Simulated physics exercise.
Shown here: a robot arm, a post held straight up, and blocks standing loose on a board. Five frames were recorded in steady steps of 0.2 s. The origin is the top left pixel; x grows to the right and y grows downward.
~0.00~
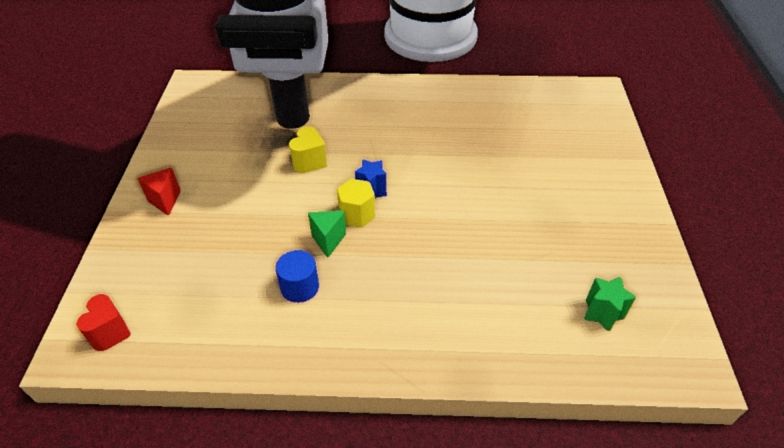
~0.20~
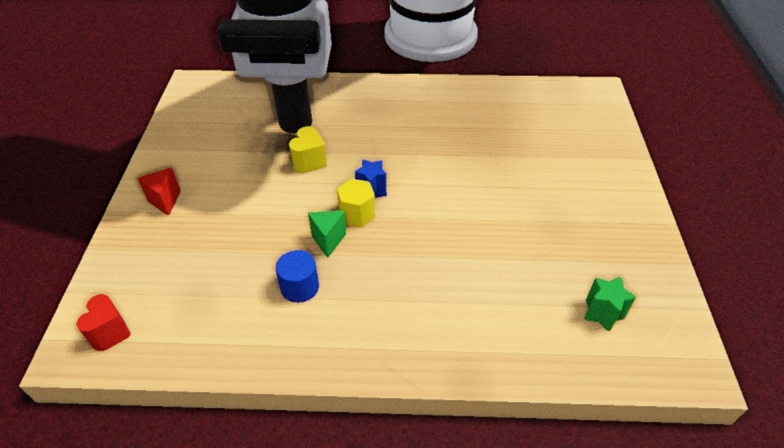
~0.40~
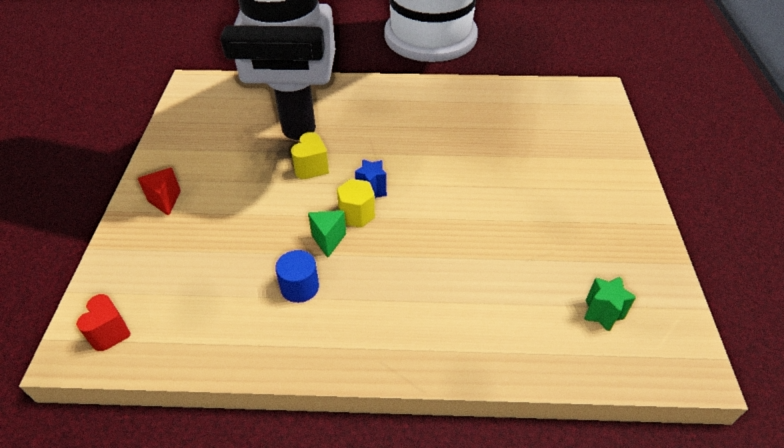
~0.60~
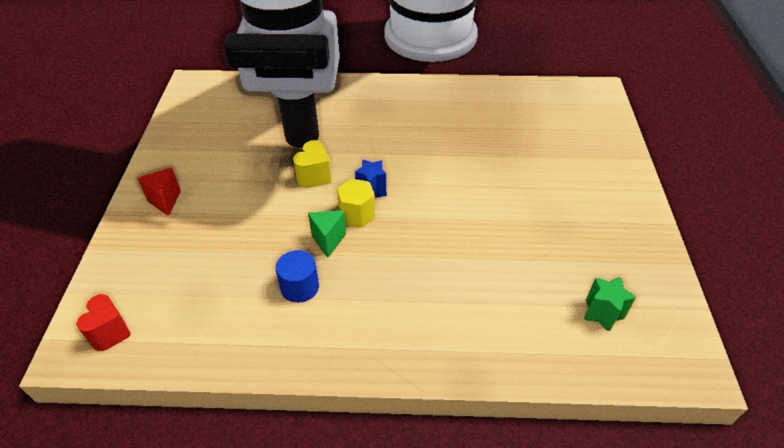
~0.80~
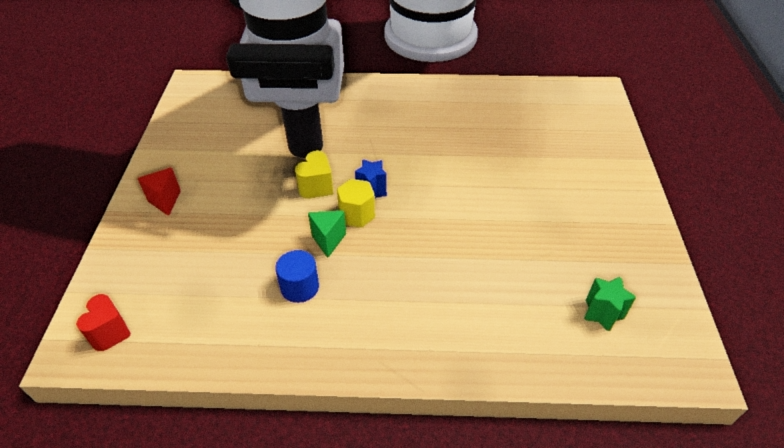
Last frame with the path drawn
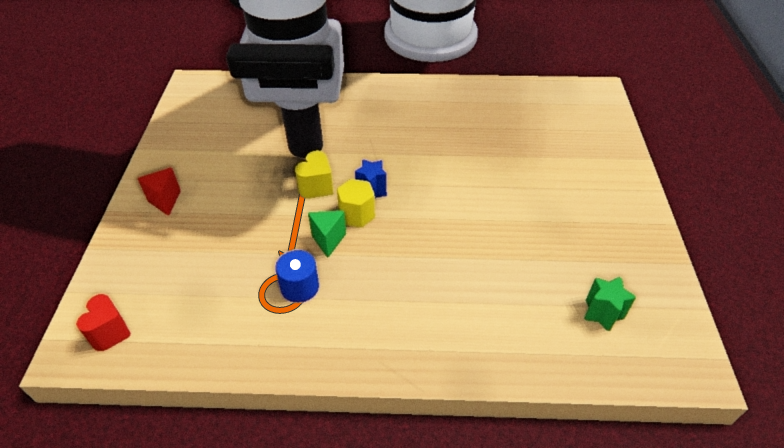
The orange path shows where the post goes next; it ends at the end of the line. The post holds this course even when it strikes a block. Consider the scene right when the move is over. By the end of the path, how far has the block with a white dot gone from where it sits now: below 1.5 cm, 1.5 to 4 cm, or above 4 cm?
Displacement: 1.5 to 4 cm.
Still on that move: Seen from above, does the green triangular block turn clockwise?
The answer is no.
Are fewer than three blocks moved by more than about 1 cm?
No, that is not how it ends up.
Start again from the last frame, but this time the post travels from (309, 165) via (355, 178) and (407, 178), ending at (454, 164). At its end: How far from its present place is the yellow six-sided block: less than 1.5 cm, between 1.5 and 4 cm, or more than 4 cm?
Overall it shifts less than 1.5 cm.
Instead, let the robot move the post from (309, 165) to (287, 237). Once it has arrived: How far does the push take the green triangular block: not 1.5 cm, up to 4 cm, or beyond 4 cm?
That block covers between 1.5 and 4 cm.
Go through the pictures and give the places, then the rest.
Post tip (293, 120); block tops, blue circular block (295, 265); yellow heart-shaped block (307, 139); green triangular block (325, 219); yellow six-sided block (355, 191), in the first frame.
Post (296, 124); blocks unchanged, in the second frame.
Post (299, 130); yellow heart-shaped block (309, 145), in the third frame.
Post (303, 138); yellow heart-shaped block (312, 154), in the fourth frame.
Post (306, 148); blue circular block (295, 265); yellow heart-shaped block (314, 164); green triangular block (325, 219); yellow six-sided block (355, 191), in the fifth frame.
Path on the board, straight from (309, 165) to (283, 293); the dot is on the blue circular block.
The first path, step by step. One third of the way, post (298, 185); yellow heart-shaped block (319, 201), turned 35° anticlockwise; green triangular block (326, 222), turned 15° anticlockwise.
Two thirds of the way, post (289, 228); yellow heart-shaped block (324, 236), turned 80° anticlockwise; green triangular block (352, 244), turned 80° anticlockwise.
At the end, post (279, 277); blue circular block (302, 297); yellow heart-shaped block (324, 250), turned 130° anticlockwise; green triangular block (359, 245), turned 90° anticlockwise; yellow six-sided block in place.
